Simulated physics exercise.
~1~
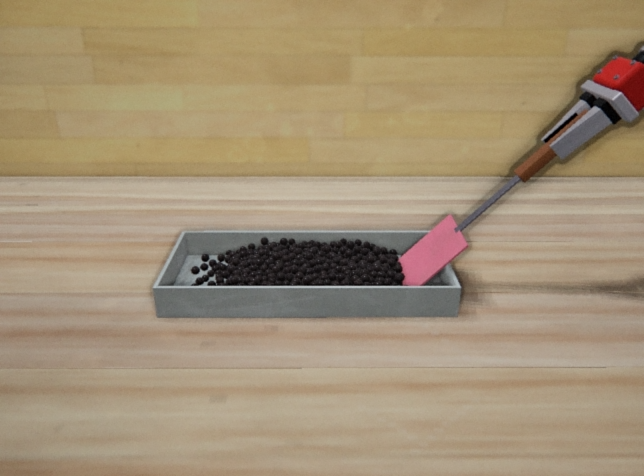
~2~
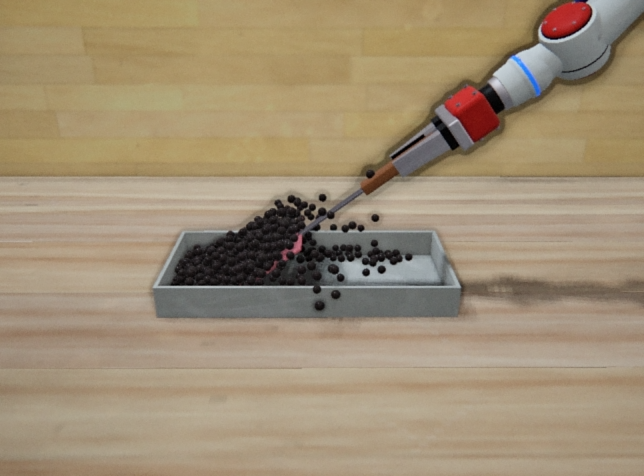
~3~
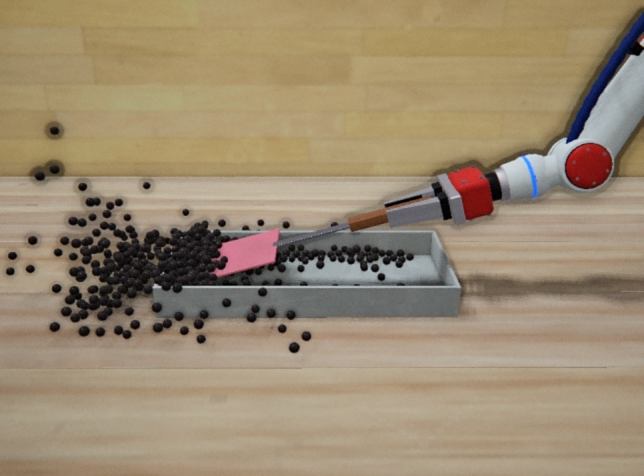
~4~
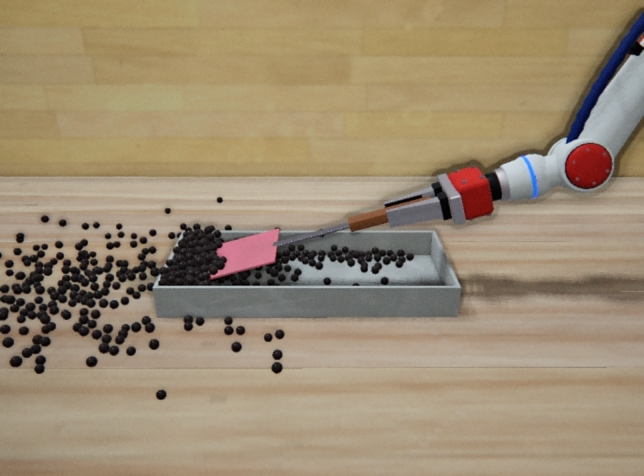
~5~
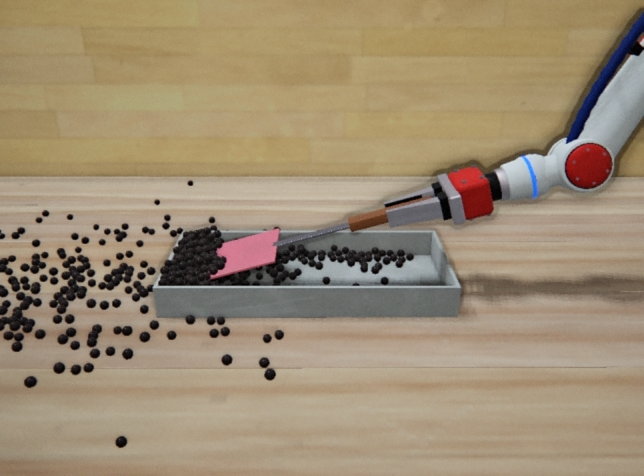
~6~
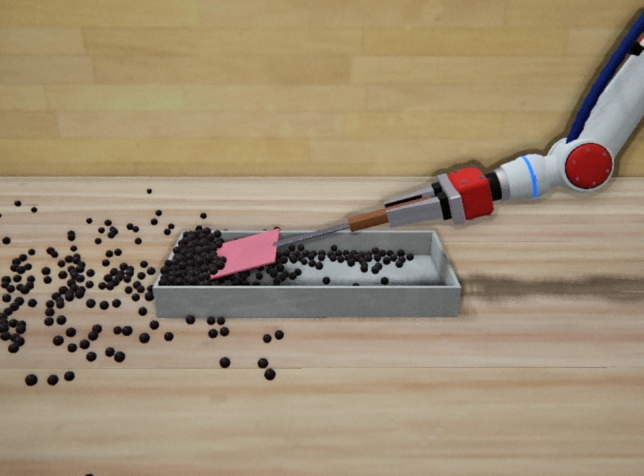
Robot arm sweeping a pink paddle leftward through black beads in a grey tray, flinging many onto the wooden table, then stopping.
